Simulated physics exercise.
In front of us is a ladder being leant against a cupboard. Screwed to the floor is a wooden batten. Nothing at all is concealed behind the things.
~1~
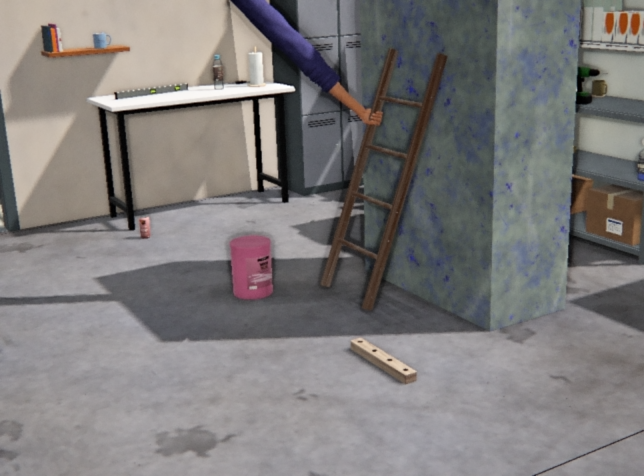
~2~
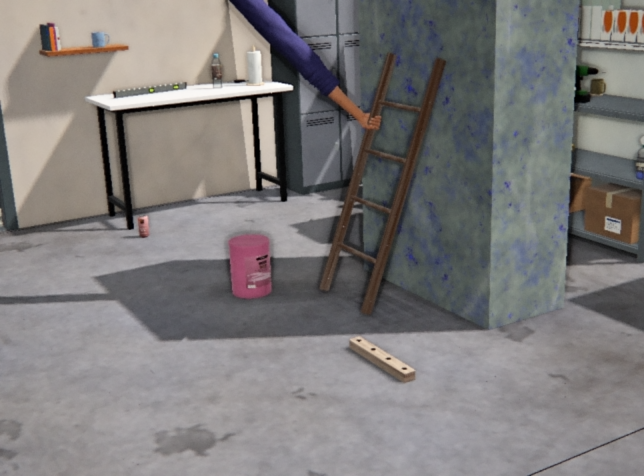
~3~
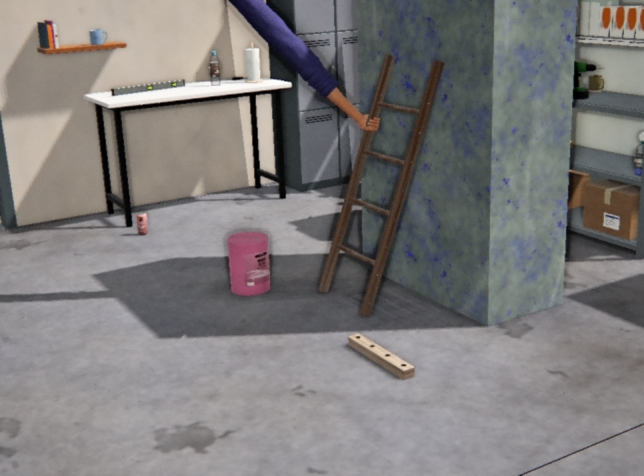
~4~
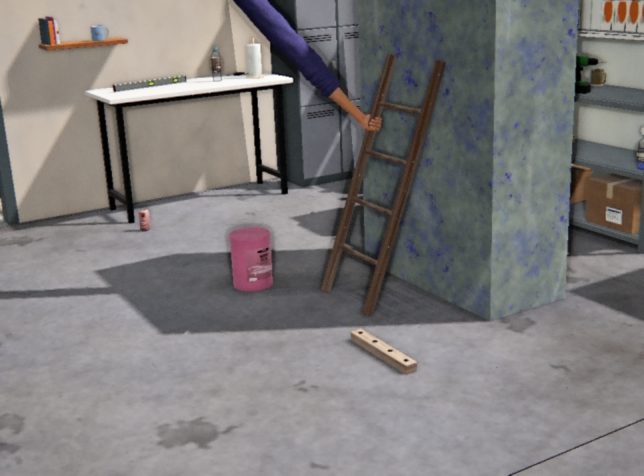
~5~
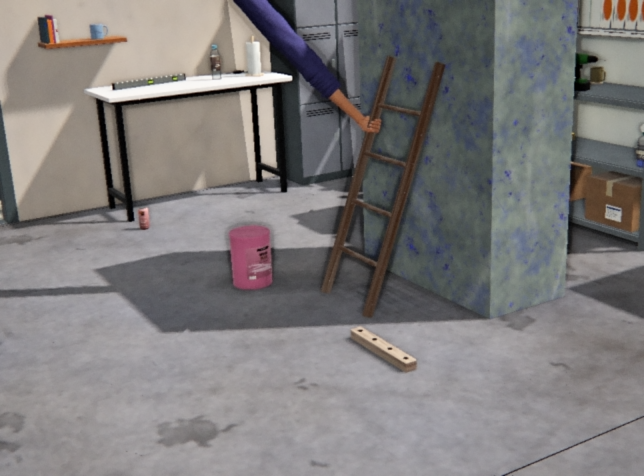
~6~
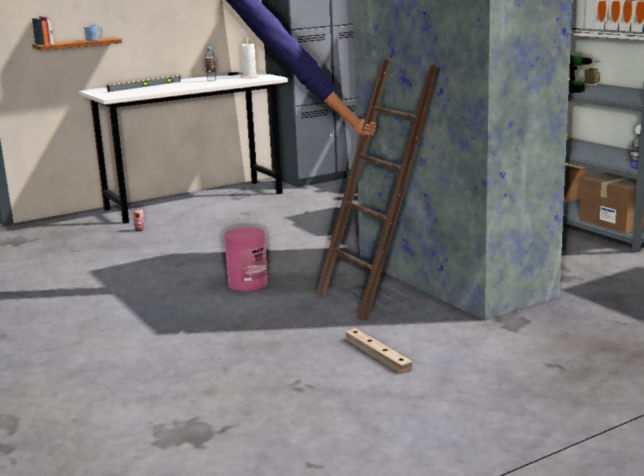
Brown wooden ladder leaning against a blue-mottled block, barely moving as a purple-sleeved arm holds it, pink bucket standing to the left.
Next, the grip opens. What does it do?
It stays leaning.
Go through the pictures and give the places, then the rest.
In the first frame, still on the way; brown ladder (381, 176); batten (382, 360).
In the second frame, still on the way; brown ladder (379, 181); pink pail (250, 266).
In the third frame, still on the way; brown ladder (378, 183); batten (380, 355).
In the fourth frame, still on the way; brown ladder (380, 182); pink pail (252, 259).
In the fifth frame, still on the way; brown ladder (380, 184); batten (382, 349).
In the sixth frame, in place, still held; brown ladder (375, 187); pink pail (246, 259).
Then, 0.32 s on from there, brown ladder at rest near (375, 187).
In the end, the brown ladder stays up, near (375, 187); the other things unmoved.
